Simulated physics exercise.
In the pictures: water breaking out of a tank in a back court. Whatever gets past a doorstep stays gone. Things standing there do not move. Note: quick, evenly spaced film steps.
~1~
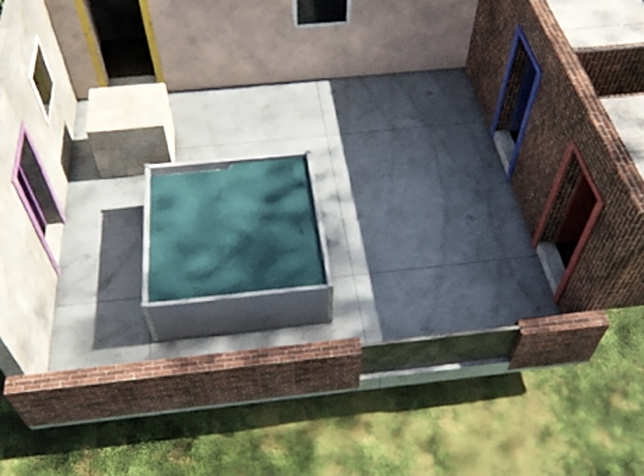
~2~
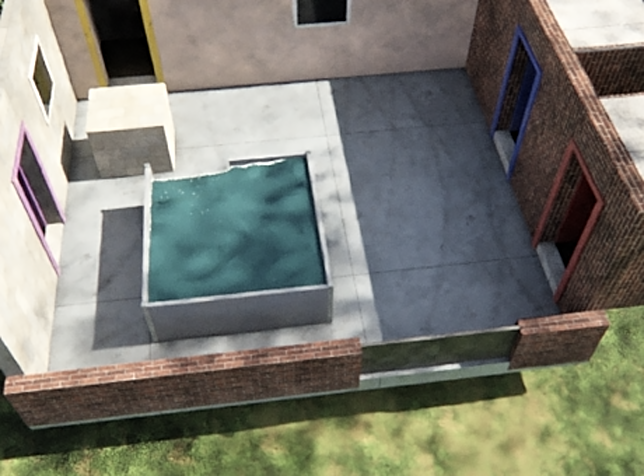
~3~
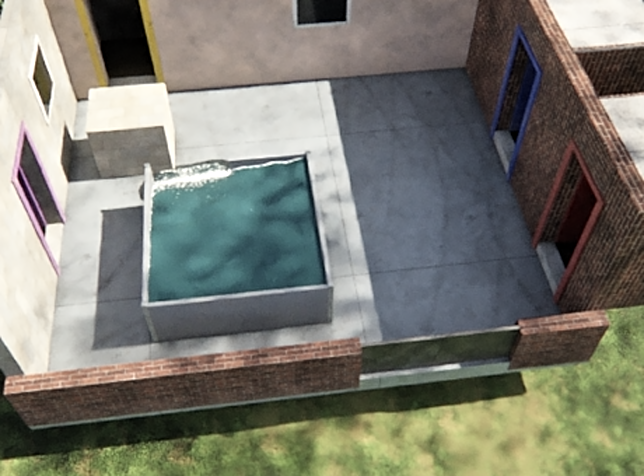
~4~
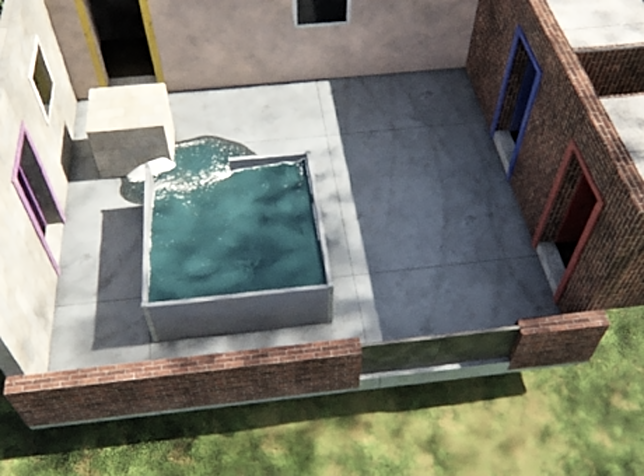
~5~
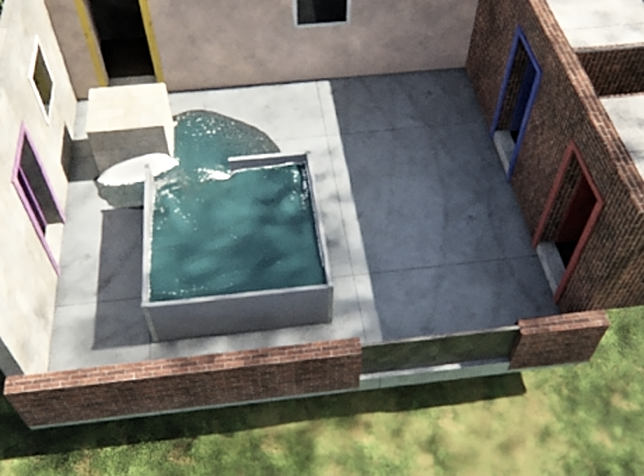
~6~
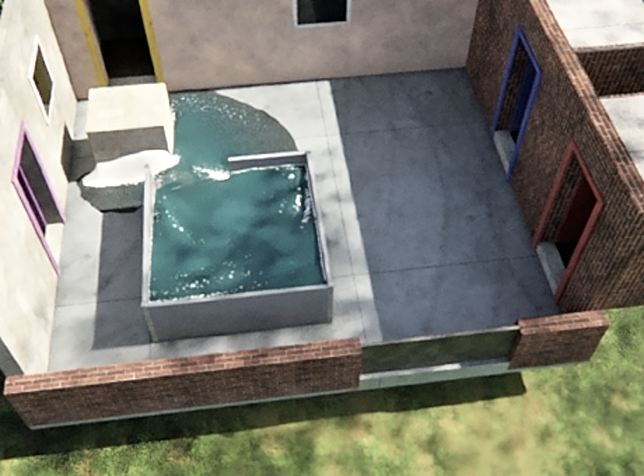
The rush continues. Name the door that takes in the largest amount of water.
Purple.
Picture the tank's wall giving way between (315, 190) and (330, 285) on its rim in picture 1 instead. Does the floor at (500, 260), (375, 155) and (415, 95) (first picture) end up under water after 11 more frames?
The first spot is soaked through, the second is left untouched and the third is left untouched.
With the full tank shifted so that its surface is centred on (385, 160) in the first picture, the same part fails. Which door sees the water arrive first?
The yellow-painted one.
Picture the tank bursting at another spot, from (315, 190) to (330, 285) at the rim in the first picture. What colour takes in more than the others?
Answer: The one in red.
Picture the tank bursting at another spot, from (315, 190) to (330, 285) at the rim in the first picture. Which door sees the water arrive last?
Last of all, the door marked purple.
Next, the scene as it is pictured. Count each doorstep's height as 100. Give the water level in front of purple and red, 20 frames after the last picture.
First around 310 percent, second around 0 percent.
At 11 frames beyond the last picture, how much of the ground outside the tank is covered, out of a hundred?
Close to 35 in a hundred, I think.
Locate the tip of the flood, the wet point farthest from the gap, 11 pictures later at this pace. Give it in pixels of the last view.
The farthest wet spot is near (418, 72).
A moment on, water covers 25 % of the floor; purple door wet at the sill, nothing in, red door not reached, blue door not reached, yellow door wet at the sill, nothing in.
Next, water covers 35 % of the floor; purple door some in, red door not reached, blue door not reached, yellow door wet at the sill, nothing in.
Then, water covers 60 % of the floor; purple door some in, red door not reached, blue door wet at the sill, nothing in, yellow door a trickle in.
Later, water covers 90 % of the floor; purple door a lot in, red door wet at the sill, nothing in, blue door wet at the sill, nothing in, yellow door a trickle in.
In the end, water covers 100 % of the floor; purple door a lot in, red door wet at the sill, nothing in, blue door wet at the sill, nothing in, yellow door a trickle in; the purple door has let in the most.
